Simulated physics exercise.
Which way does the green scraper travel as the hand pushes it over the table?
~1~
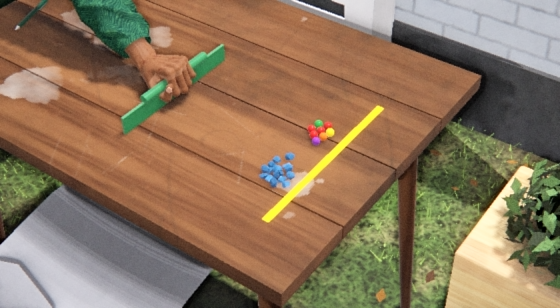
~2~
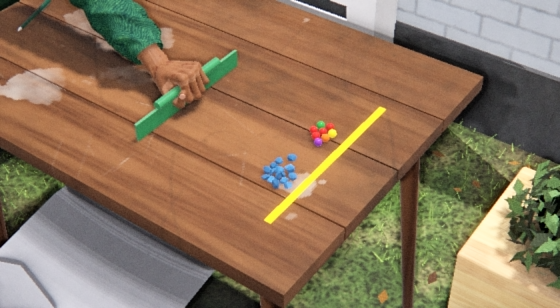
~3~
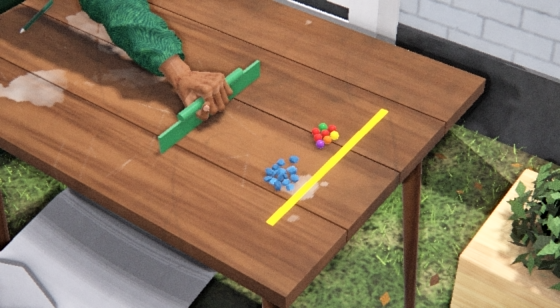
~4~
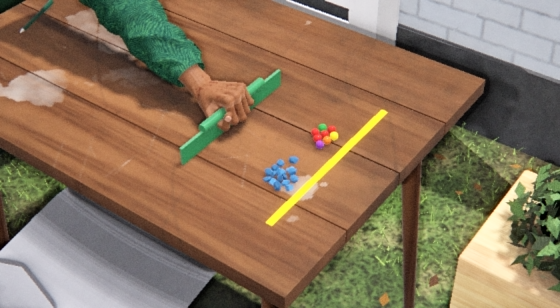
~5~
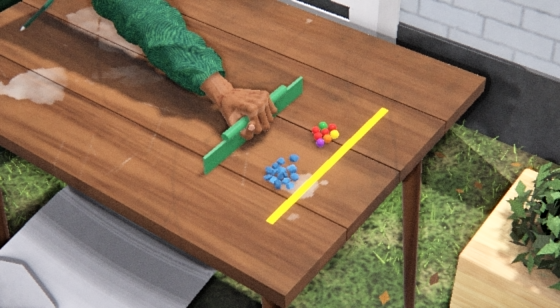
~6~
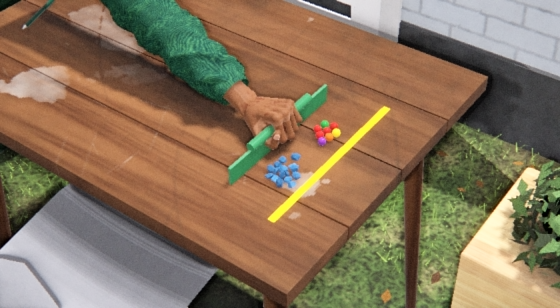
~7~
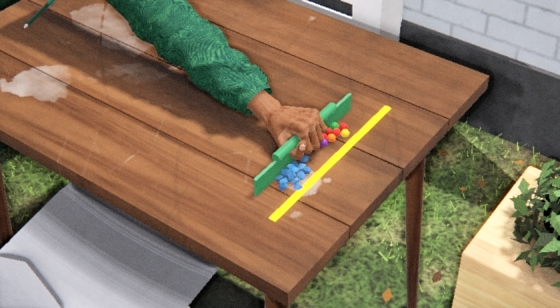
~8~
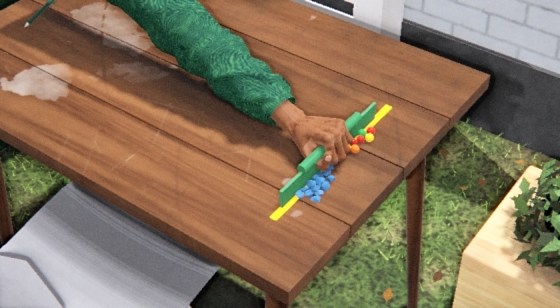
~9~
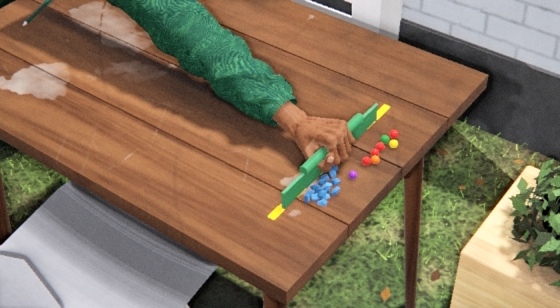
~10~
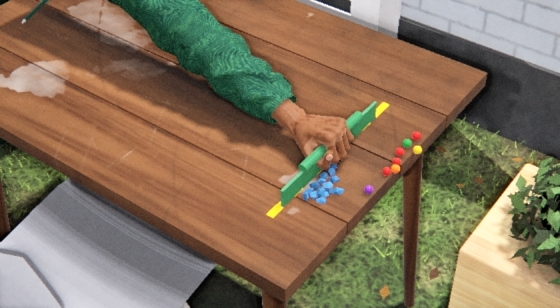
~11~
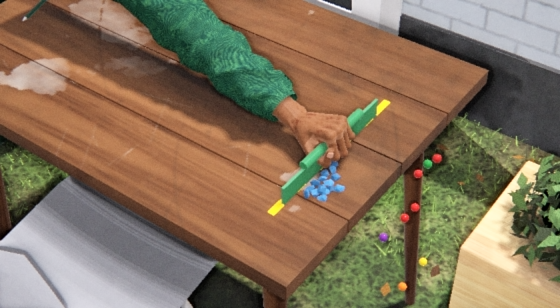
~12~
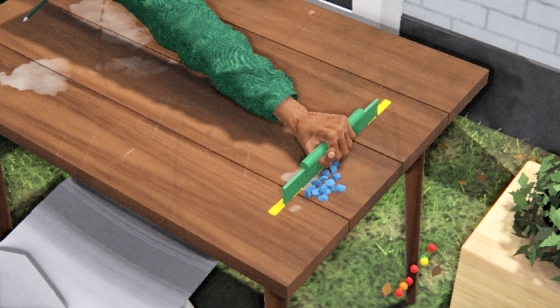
It moves to the right, coming somewhat toward the viewer as it goes, until it stops at the yellow tape.
A green scraper, gripped by a hand in a green sleeve, slides to the right and toward the viewer across a wooden outdoor table. Ahead of it lie a cluster of blue bits and a cluster of multicoloured balls, with a strip of yellow tape beyond them. The scraper reaches both clusters, pushes them over the tape and stops there. The blue bits slide on only a little and settle on the tabletop. The multicoloured balls keep rolling right, drop over the table's edge and end up on the grass below, while the hand still holds the scraper at the tape.
